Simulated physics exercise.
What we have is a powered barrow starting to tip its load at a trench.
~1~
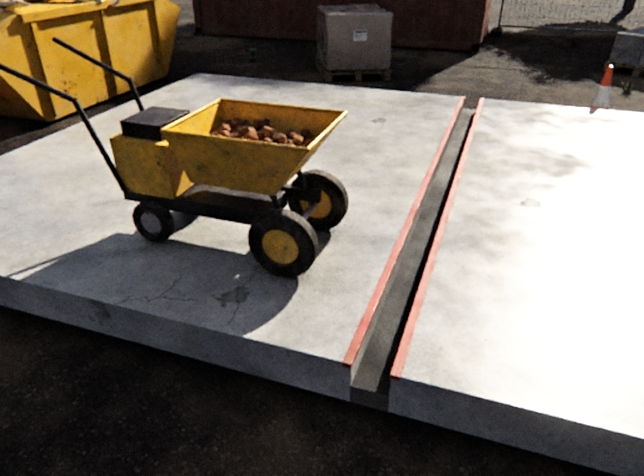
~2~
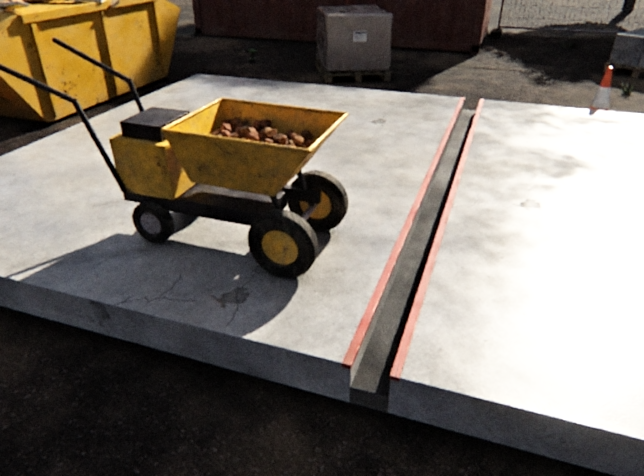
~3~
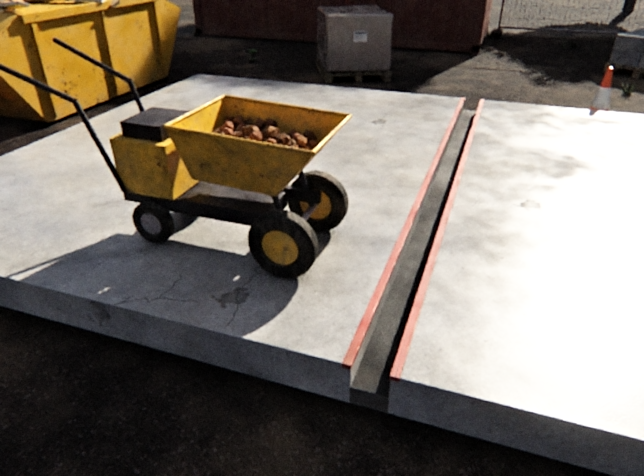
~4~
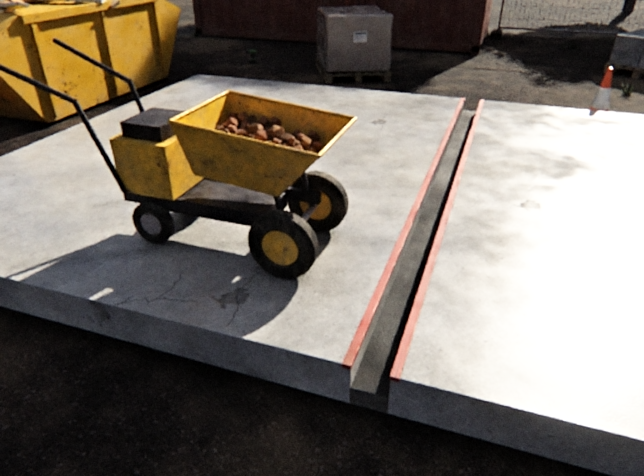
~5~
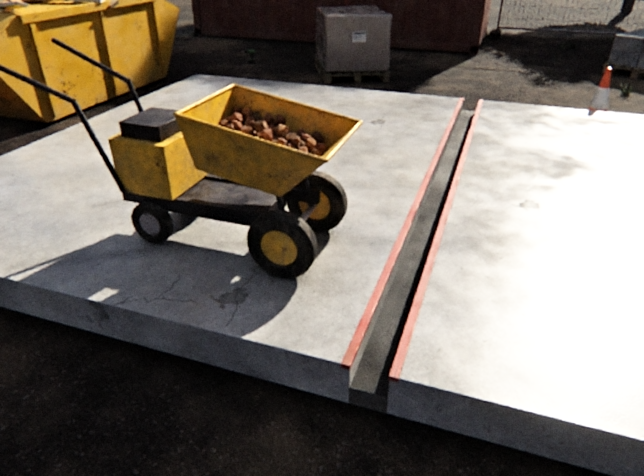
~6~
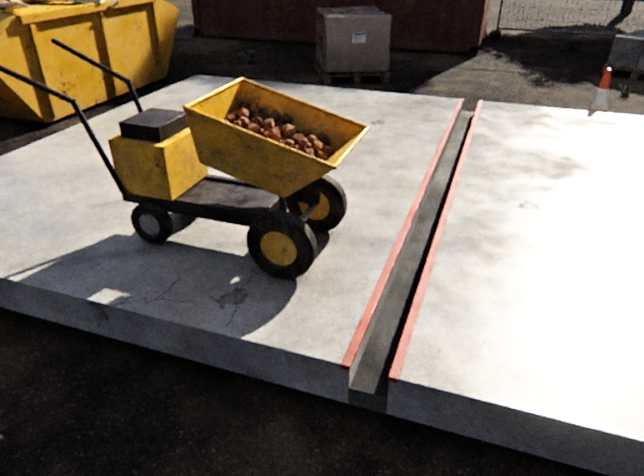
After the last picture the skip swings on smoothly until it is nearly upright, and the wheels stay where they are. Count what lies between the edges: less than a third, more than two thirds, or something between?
Between the edges lies between a third and two thirds of the load.
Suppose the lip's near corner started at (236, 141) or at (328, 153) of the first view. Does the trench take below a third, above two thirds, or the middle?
In turn: Below one third; less than a third.
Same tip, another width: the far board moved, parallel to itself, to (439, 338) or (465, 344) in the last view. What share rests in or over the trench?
The first gives 90 %, the second 100 %.
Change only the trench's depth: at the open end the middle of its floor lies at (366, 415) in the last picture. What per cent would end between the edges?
Near 60 %.
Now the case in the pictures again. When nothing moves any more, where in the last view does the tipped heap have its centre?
Close to (418, 268).
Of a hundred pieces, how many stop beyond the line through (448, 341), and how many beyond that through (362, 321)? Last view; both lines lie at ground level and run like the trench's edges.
About 20 and 90 per cent.
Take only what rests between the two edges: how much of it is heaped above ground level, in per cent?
About 30 per cent.
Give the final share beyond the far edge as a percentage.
Roughly 45 in a hundred.
Just after the last frame, skip tipped steeply; every one in the skip.
A moment on, skip tipped right over; the larger part in the skip; about a tenth in or heaped over the trench; about a tenth beyond it; just a few falling.
Further on, skip tipped right over; about a tenth in the skip; roughly half in or heaped over the trench; roughly a third beyond it.
When it is over, skip tipped right over; about a tenth in the skip; roughly half in or heaped over the trench; roughly half beyond it.
